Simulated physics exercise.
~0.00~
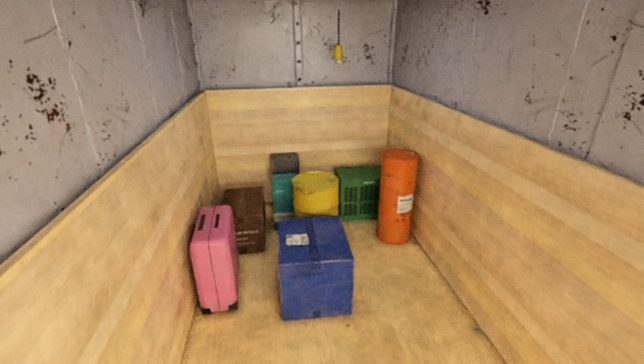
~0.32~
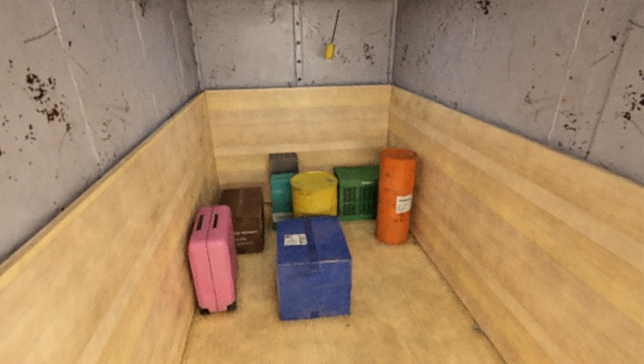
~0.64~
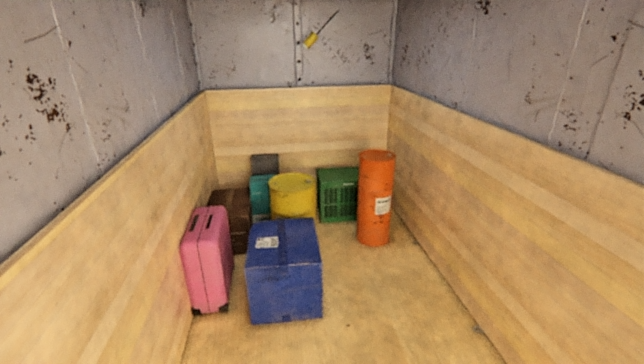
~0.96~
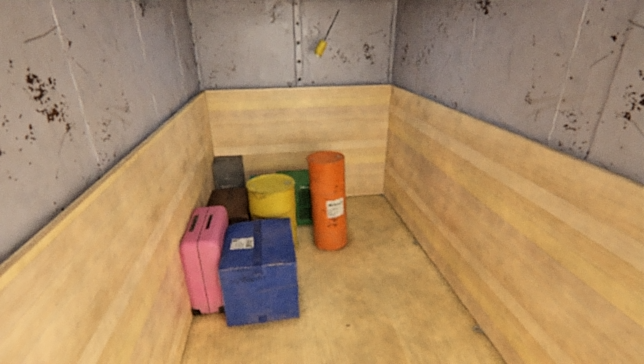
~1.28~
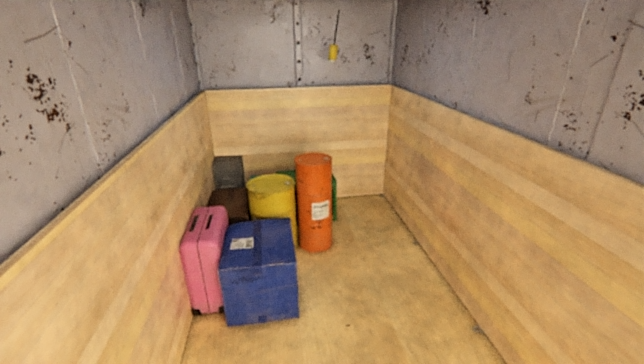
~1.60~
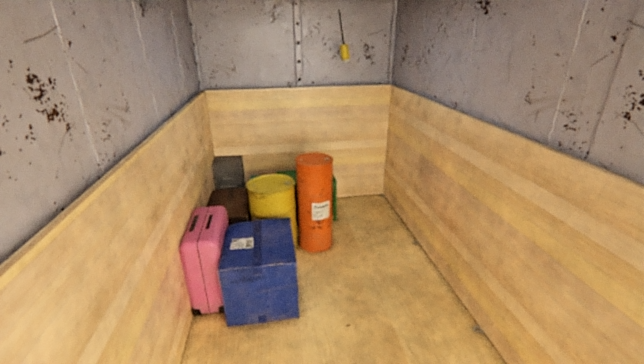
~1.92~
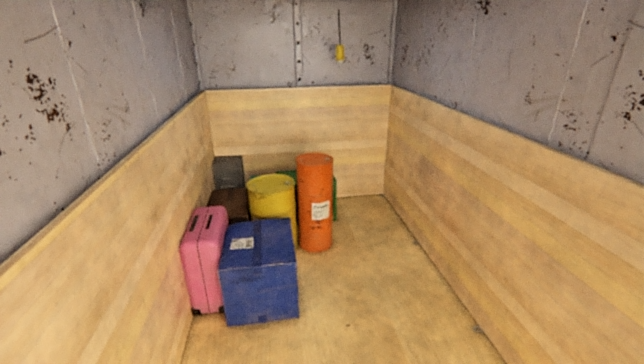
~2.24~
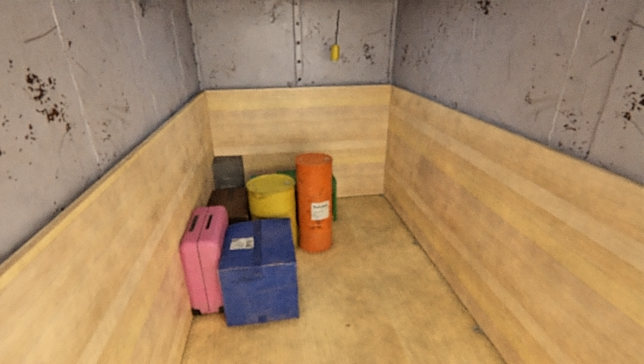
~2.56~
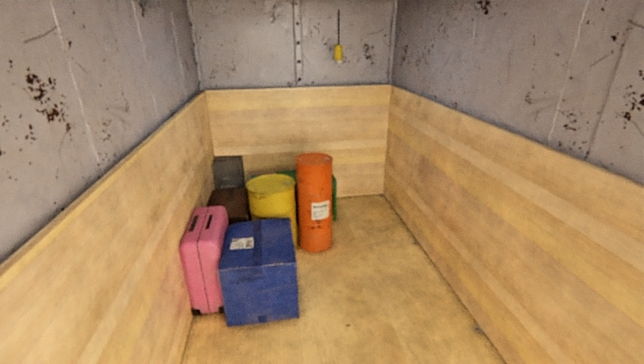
In a van load bay, boxes and drums slide left together, bunching upright beside a pink case and settling still.
